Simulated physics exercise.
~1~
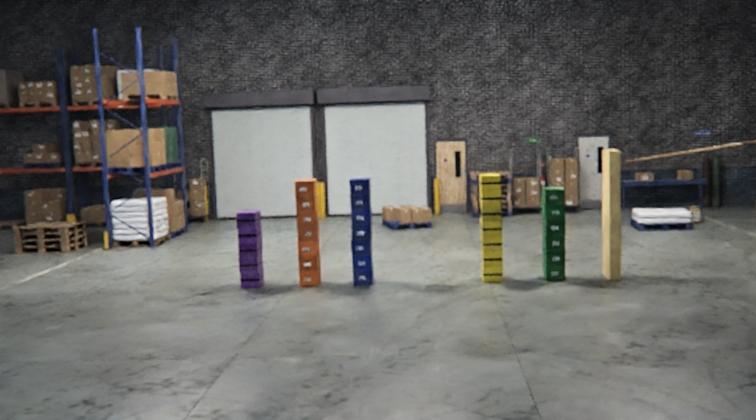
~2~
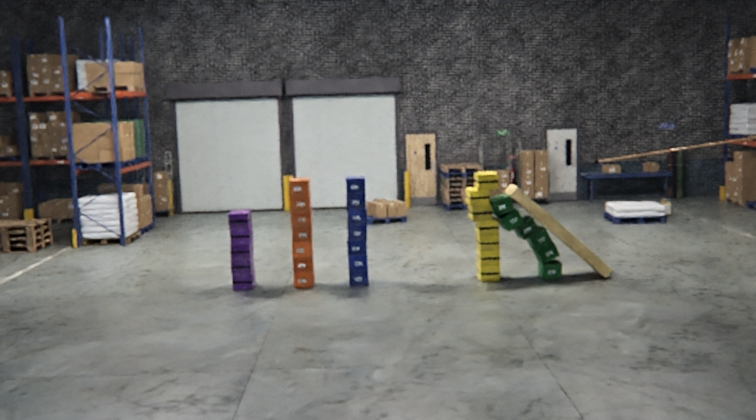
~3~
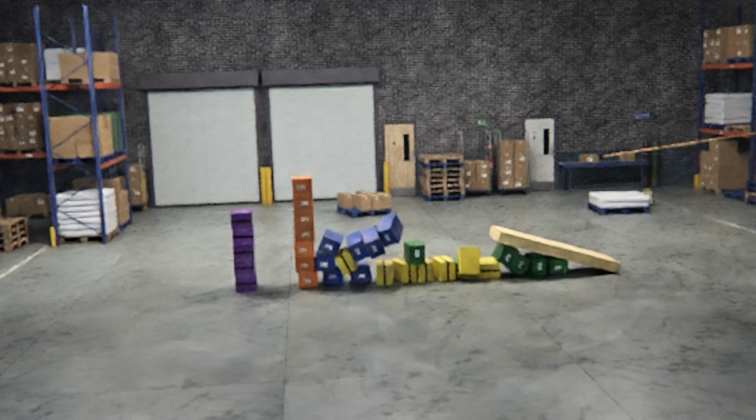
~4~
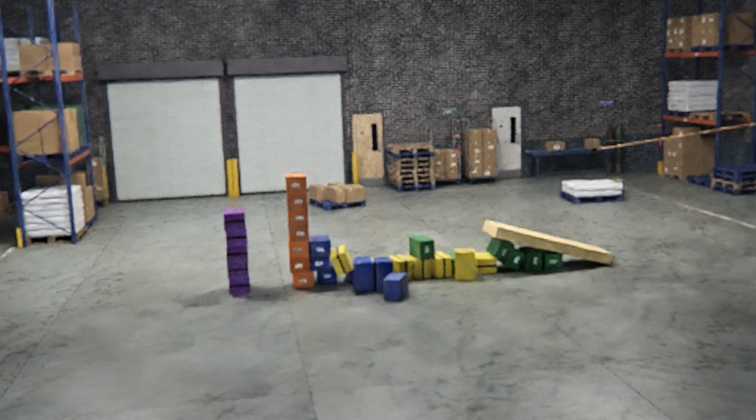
Wooden board toppling left in a warehouse, knocking down green, yellow and blue tote stacks while orange and purple stay standing.
